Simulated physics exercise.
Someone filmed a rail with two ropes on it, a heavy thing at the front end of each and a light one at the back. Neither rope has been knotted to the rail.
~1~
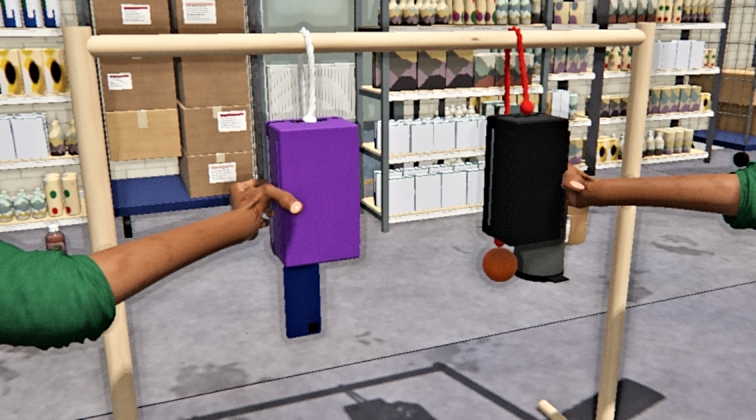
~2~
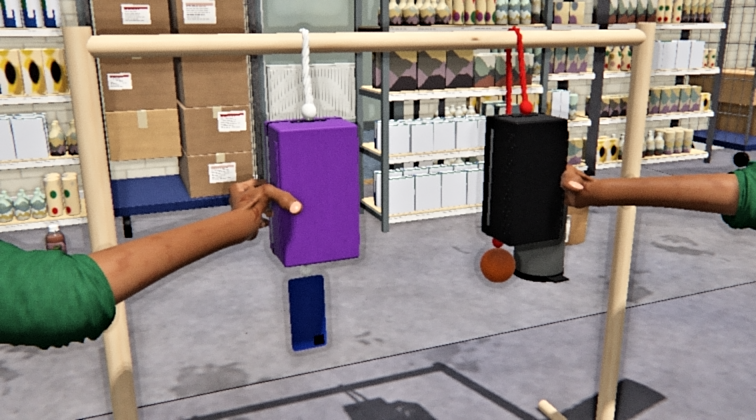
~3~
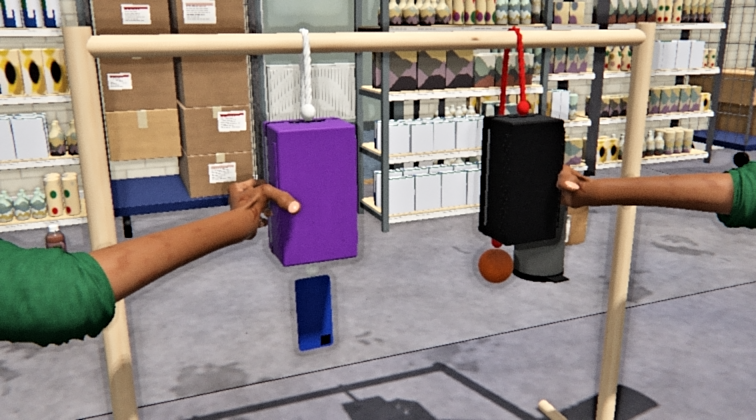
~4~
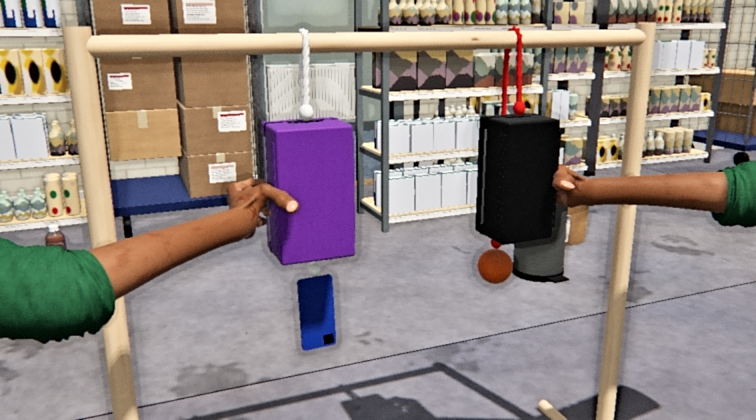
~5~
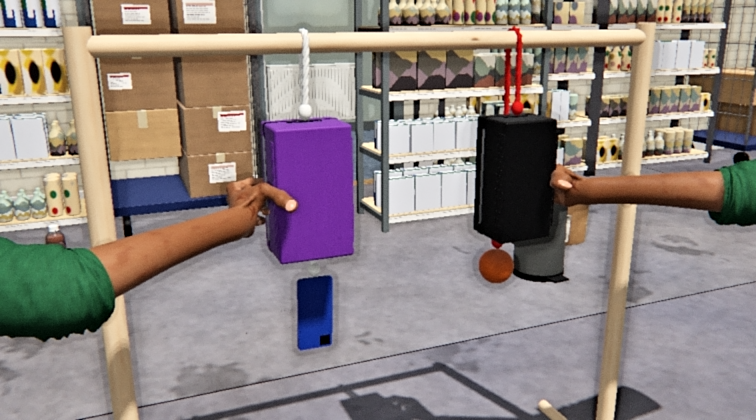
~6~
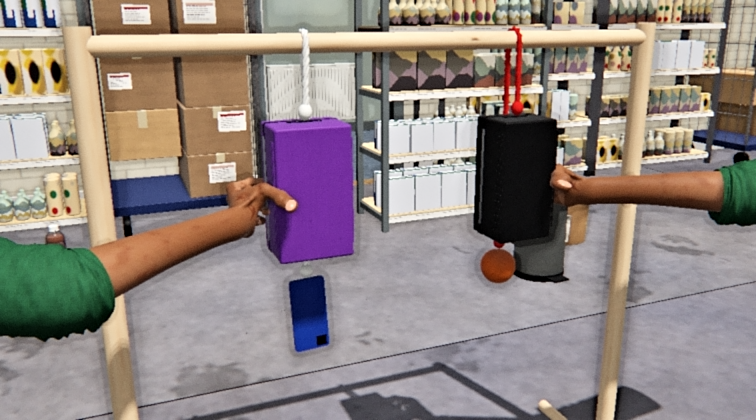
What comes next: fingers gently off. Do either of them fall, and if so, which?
The left case falls; the right case falls.
Then, 0.44 s on from there, left case dropping; right case dropping near (508, 256).
Then, 0.82 s on from there, left case on the floor; right case on the floor.
In the end, left case on the floor; right case on the floor. The left case runs down to the floor and the right case drops.
